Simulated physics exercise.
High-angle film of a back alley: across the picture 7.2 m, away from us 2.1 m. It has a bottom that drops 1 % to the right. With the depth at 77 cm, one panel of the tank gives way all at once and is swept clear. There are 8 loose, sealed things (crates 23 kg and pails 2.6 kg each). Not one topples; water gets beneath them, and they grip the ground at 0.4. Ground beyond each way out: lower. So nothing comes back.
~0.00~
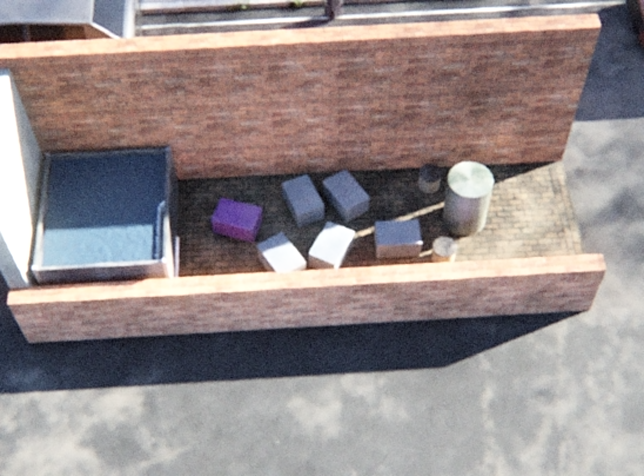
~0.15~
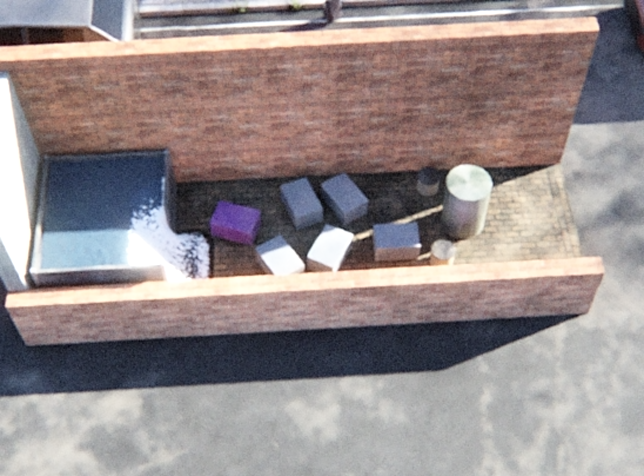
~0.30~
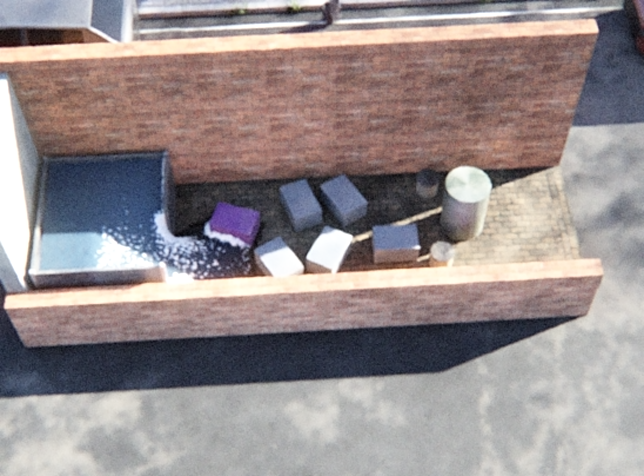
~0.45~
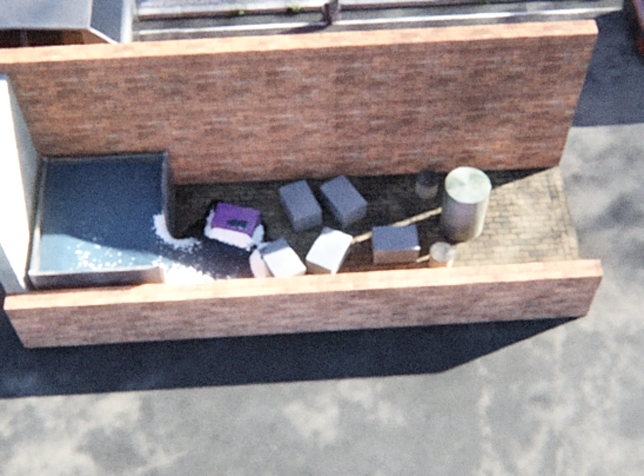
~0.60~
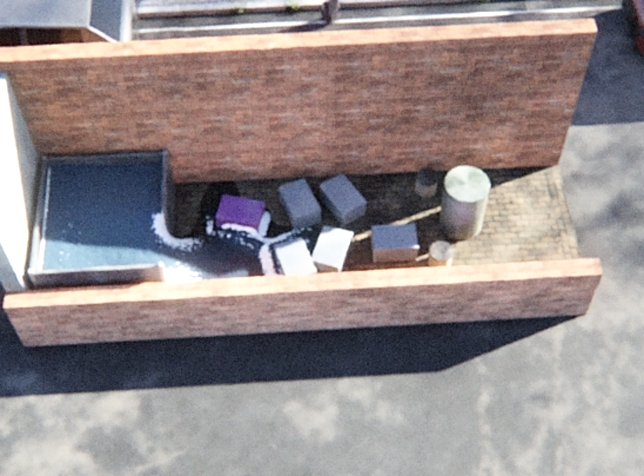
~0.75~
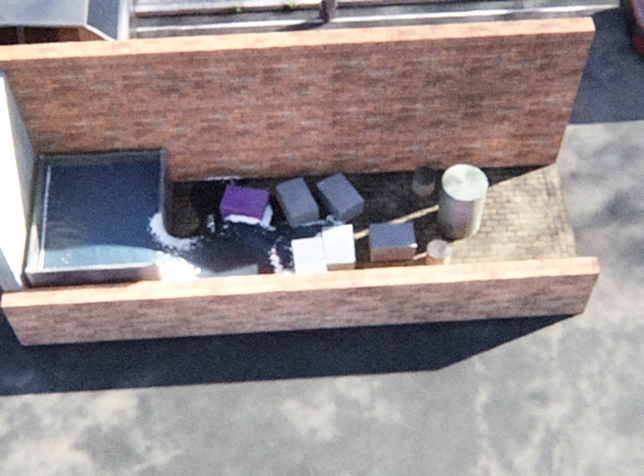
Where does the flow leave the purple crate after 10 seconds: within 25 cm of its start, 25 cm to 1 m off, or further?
25 cm to 1 m off.
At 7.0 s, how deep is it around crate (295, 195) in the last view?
Around 7 centimetres.
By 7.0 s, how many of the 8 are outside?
The number is 5.
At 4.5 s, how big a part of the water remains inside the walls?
Still held: Near 72 %.
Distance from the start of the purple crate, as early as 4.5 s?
About 60 cm out of place.
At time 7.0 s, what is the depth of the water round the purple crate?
I'd put it at about 6 cm.
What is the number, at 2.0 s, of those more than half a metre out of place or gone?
By then 8.
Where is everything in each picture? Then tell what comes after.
The purple crate at (236, 214) rests on the ground; 2.8 m2 under water; 0 of 8 have shifted, in the first frame.
The purple crate at (235, 217), on the bottom; water covers 3.4 m2; 0 of 8 have shifted, in the second frame.
The purple crate at (234, 218) rests on the ground; water covers 4.2 m2; 0 of 8 have shifted, in the third frame.
The purple crate at (235, 218) rests on the ground; water covers 4.7 m2; 0 of 8 have shifted, in the fourth frame.
The purple crate at (240, 209), on the bottom, 17 cm from its start; water covers 5.5 m2; 2 of 8 have shifted, in the fifth frame.
The purple crate at (244, 199), on the bottom, 35 cm from its start; water covers 6.3 m2; 3 of 8 have shifted, in the sixth frame.
After 2.0 s the purple crate is near (256, 177), 0.8 m from its start, aground; 0 of 8 are out; 5 afloat.
After 4.5 s the purple crate is near (245, 179), 0.7 m from its start, aground; 3 of 8 are out; 3 afloat.
After 7.0 s the purple crate is near (192, 185), 0.8 m from its start, aground; 5 of 8 are out; 0 afloat.
After 10.0 s the purple crate is near (192, 187), 0.8 m from its start, aground; 7 of 8 are out; 0 afloat.
